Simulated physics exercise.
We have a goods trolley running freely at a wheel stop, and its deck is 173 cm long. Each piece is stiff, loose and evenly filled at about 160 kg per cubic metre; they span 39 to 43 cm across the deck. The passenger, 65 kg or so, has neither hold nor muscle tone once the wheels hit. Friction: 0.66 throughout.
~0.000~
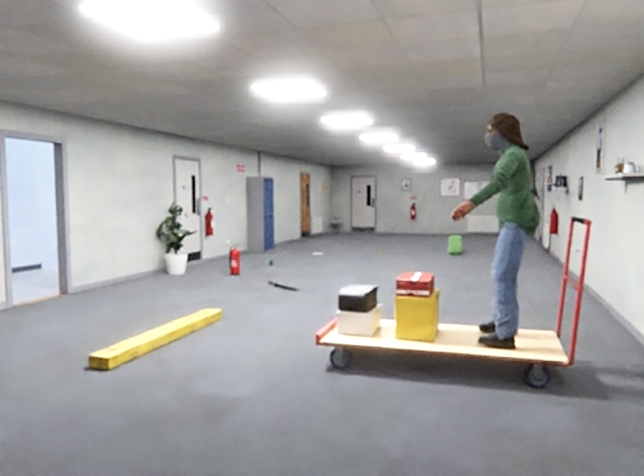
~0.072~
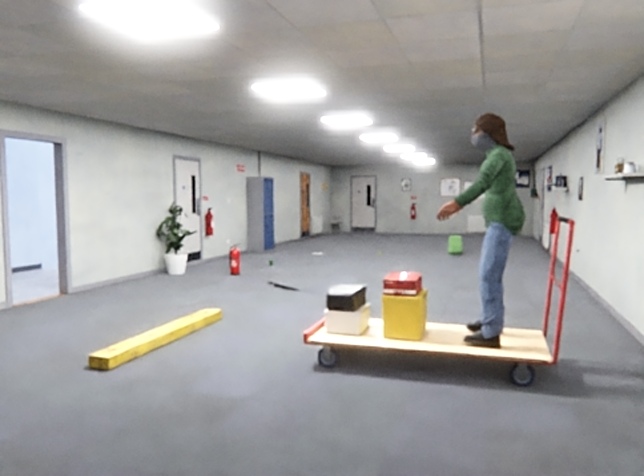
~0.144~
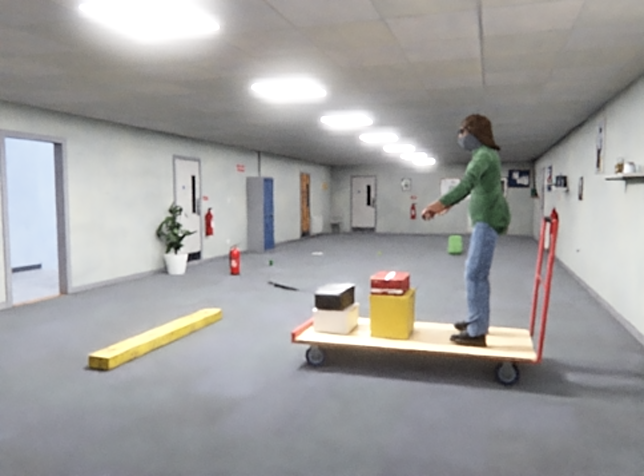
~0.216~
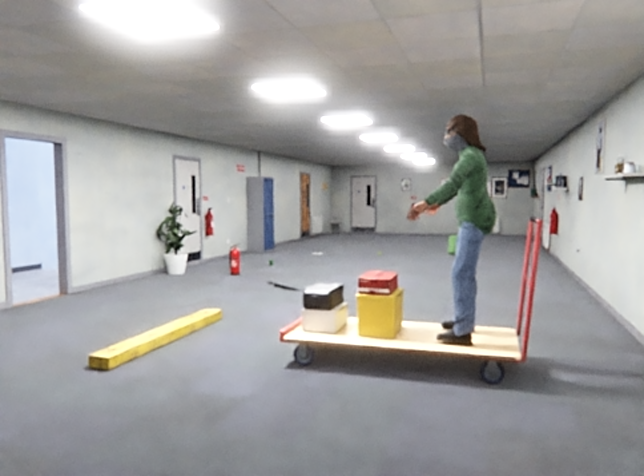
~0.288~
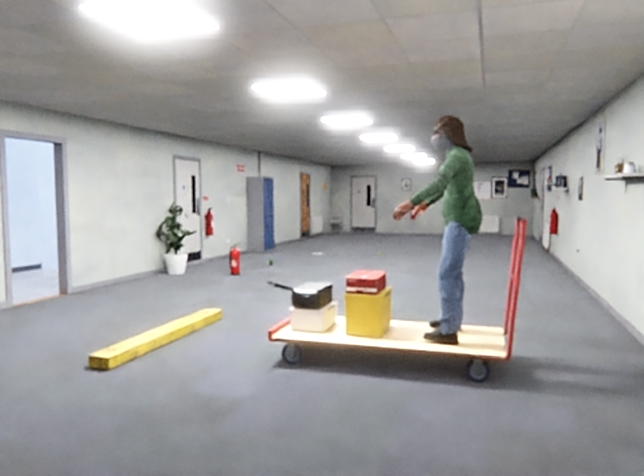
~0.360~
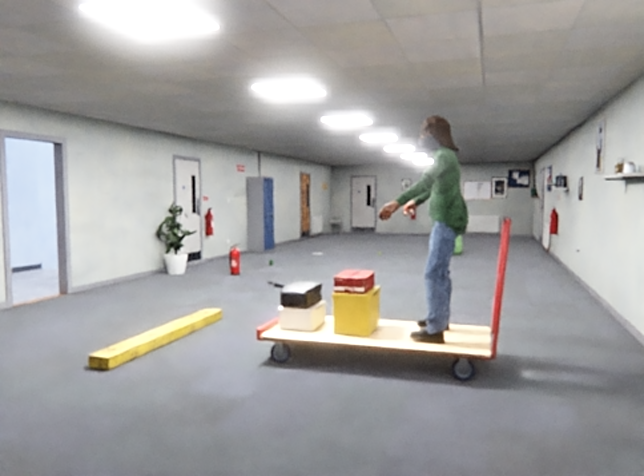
A person in a green top rides a trolley carrying stacked boxes leftward across the floor.
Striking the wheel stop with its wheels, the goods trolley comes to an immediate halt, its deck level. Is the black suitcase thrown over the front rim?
I'd expect it to hold within the edge.
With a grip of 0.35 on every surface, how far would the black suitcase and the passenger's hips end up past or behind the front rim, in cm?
The black item would end 50 cm past the front rim, and the hips 100 cm behind it.
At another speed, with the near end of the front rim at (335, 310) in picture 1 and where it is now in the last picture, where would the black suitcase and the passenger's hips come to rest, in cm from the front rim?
In that case the black item would end 10 cm behind the front rim, and the hips 110 cm behind it.
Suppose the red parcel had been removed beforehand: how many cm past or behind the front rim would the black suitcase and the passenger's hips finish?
Outcome - black: 10 cm behind rim; hips: 110 cm behind rim.
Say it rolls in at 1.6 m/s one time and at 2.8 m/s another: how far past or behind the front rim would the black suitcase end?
Slower try: About 30 cm past; faster try: About 130 cm past.
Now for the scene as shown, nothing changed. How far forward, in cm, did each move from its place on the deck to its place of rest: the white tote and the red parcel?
Approximate forward shift in cm: White near 5, red near 20.
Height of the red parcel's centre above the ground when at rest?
About 60 cm above the ground.
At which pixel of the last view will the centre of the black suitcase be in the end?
Roughly at (174, 288).
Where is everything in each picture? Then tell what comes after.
The first picture shows black suitcase (358, 298), red parcel (416, 285), rim corner (318, 340); 158 cm still to roll.
The second picture shows black suitcase (346, 298), red parcel (403, 284), rim corner (305, 339); 148 cm still to roll.
The third picture shows black suitcase (335, 297), red parcel (391, 283), rim corner (293, 338); 138 cm still to roll.
The fourth picture shows black suitcase (324, 296), red parcel (379, 283), rim corner (281, 337); 128 cm still to roll.
The fifth picture shows black suitcase (312, 296), red parcel (367, 282), rim corner (270, 336); 118 cm still to roll.
The sixth picture shows black suitcase (301, 295), red parcel (355, 282), rim corner (258, 335); 108 cm still to roll. Speed about 1.4 m/s.
Impact comes at 1.15 s.
After 1.70 s the black suitcase is 8 cm behind the rim, tilted 0°, near (174, 288) in the last picture's view.
After 2.15 s the black suitcase is 8 cm behind the rim, tilted 0°, near (174, 288) in the last picture's view.
Final state at 2.6 s, nothing is past the rim; behind it, white tote, yellow tote, red parcel, black suitcase and the passenger's hips.
